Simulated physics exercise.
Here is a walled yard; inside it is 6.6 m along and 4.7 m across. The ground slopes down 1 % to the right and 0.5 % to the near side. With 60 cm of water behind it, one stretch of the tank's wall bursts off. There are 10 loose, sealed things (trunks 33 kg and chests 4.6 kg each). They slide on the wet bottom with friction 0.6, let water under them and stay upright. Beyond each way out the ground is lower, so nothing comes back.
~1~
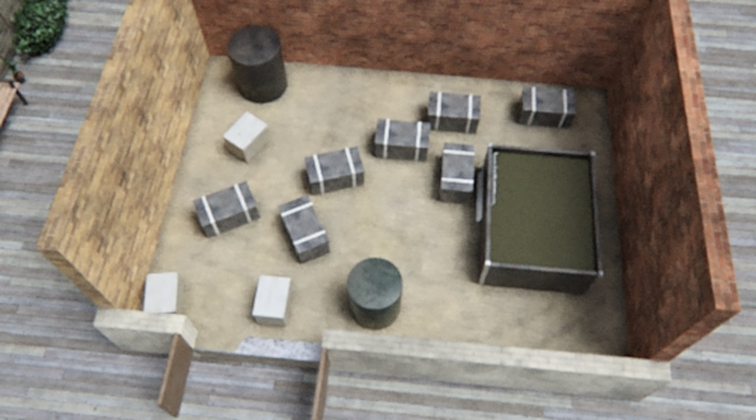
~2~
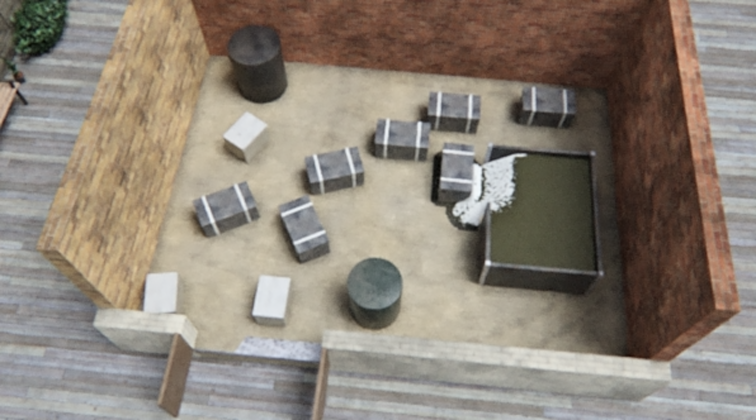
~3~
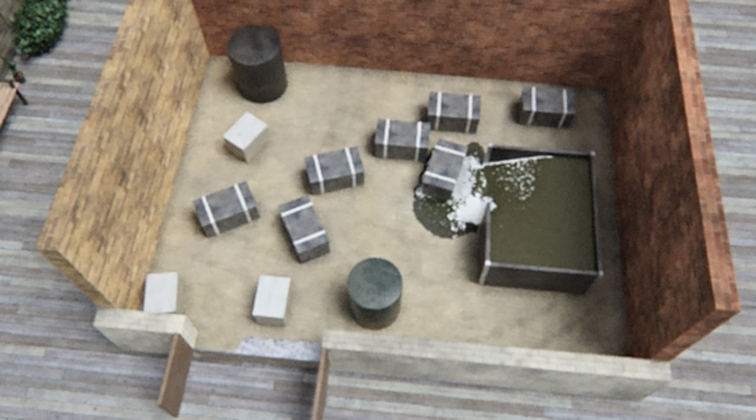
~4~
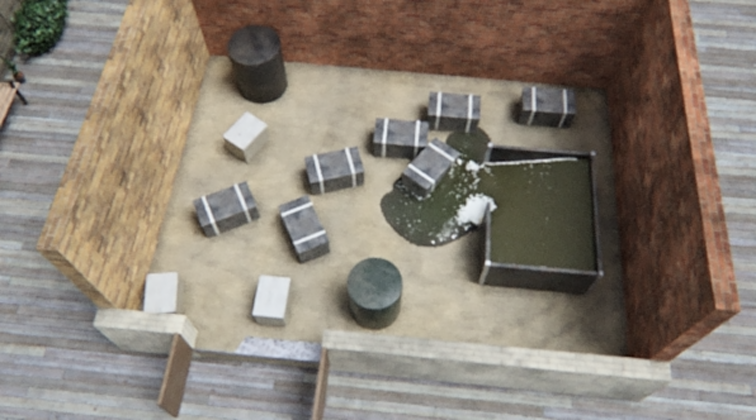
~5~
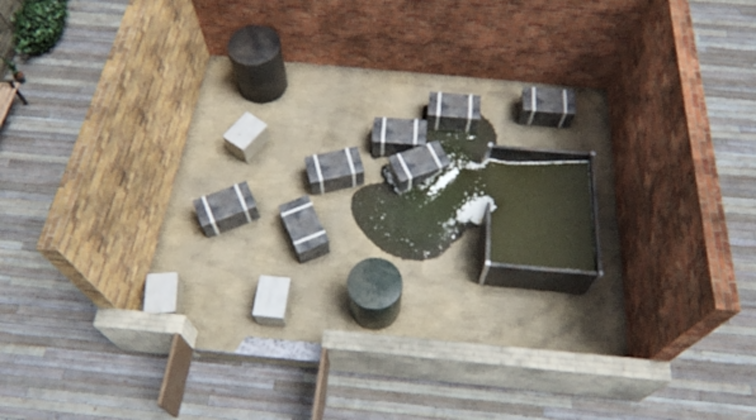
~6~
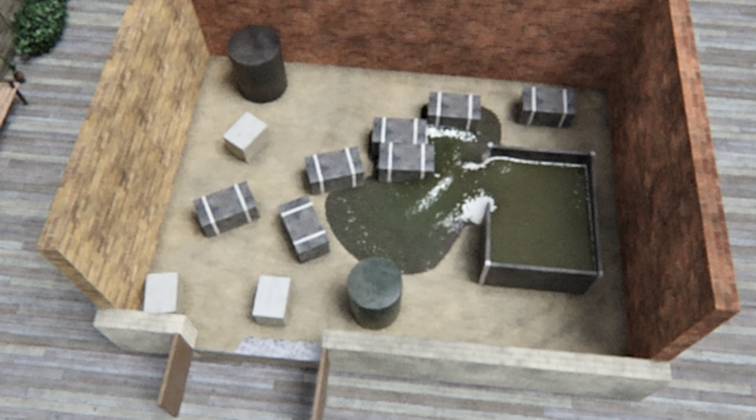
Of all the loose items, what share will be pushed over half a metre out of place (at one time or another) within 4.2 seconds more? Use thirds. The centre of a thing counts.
It is from one to two thirds.
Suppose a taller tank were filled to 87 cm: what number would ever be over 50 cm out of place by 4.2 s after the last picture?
Then 8.
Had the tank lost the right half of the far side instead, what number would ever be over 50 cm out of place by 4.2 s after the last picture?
In that case 2 of them.
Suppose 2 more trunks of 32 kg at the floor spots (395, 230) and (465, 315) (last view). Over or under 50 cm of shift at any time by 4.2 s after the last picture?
In that order: More, less.
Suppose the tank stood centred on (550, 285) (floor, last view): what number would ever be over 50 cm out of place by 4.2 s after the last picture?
In that case 5 of them.
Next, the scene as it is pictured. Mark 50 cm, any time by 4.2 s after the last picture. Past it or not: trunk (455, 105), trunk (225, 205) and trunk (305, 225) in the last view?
In turn: Less, short of it, past it.
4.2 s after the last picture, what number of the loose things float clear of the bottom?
At that moment 4.
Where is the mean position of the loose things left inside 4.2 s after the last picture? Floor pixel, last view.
Around (291, 182).
Then, 0.4 s after the last picture 1 of 10 are over 50 cm from their spots; 0 afloat.
Then, 1.5 s after the last picture 4 of 10 are over 50 cm from their spots; 0 afloat.
Then, 2.8 s after the last picture 5 of 10 are over 50 cm from their spots; 3 afloat.
Then, 4.2 s after the last picture 5 of 10 are over 50 cm from their spots, and 5 have been at some point; 4 afloat.
